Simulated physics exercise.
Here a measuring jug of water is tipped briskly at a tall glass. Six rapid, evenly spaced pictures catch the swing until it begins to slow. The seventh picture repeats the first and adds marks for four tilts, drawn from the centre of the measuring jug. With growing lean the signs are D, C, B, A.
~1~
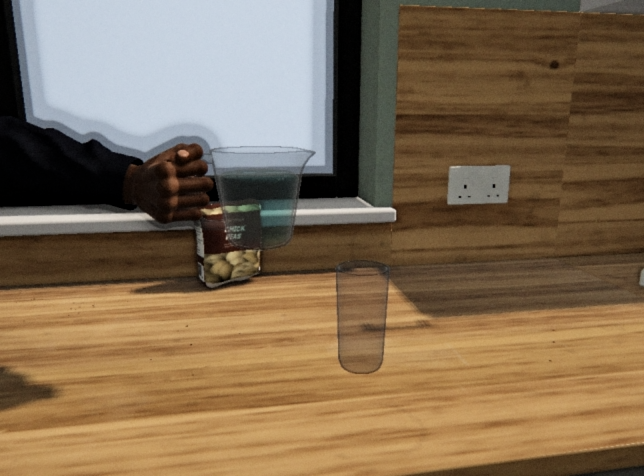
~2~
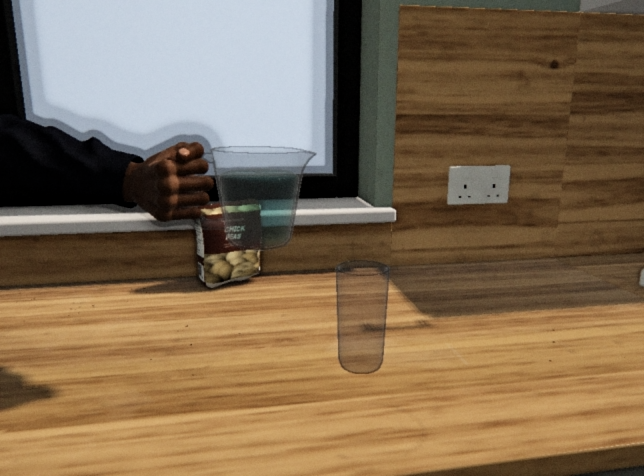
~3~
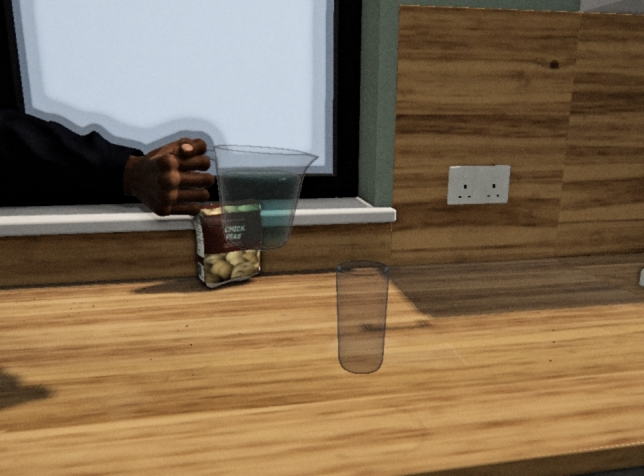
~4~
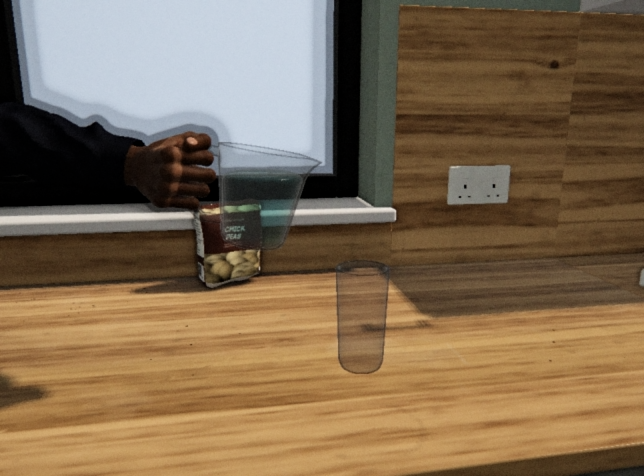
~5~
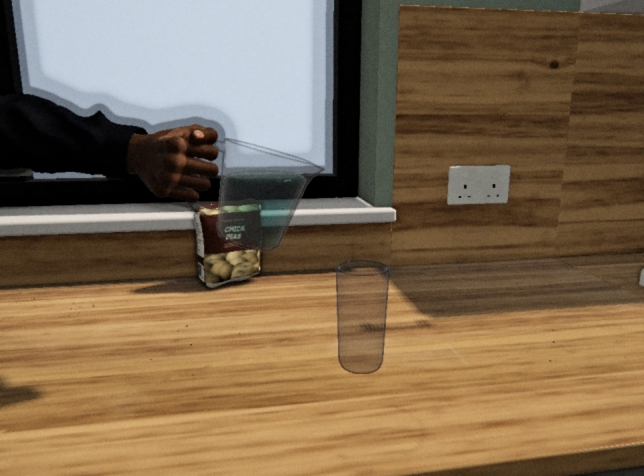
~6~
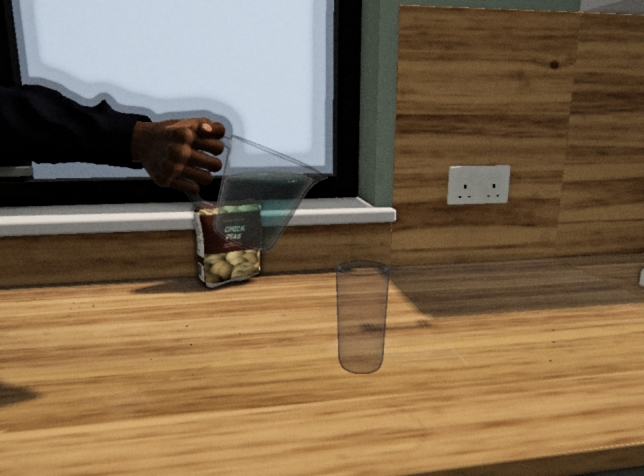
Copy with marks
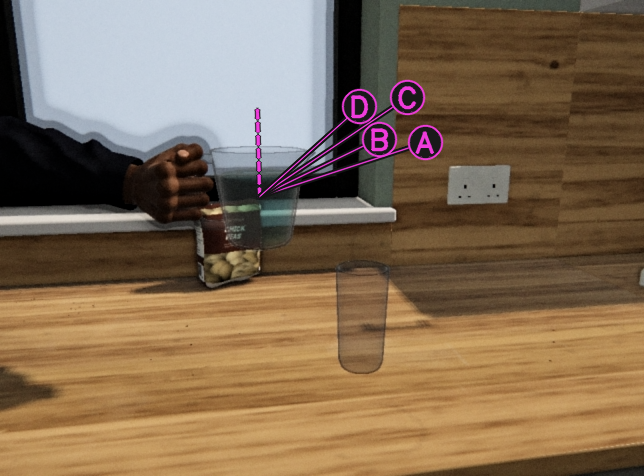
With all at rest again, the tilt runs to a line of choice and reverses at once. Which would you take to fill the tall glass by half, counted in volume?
It is C.
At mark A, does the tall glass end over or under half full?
Over.
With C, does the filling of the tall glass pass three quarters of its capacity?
No, less.
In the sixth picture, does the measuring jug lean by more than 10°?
Yes.
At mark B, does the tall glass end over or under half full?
Over.
In magenta, A at (408, 147); B at (363, 145); C at (392, 107); D at (347, 118).
For mark A, the tall glass ends with about 83 % of what it can hold; 5 % of the water is spilt.
For mark B, the tall glass ends with about 69 % of what it can hold.
For mark C, the tall glass ends with about 49 % of what it can hold.
For mark D, the tall glass ends with about 32 % of what it can hold.
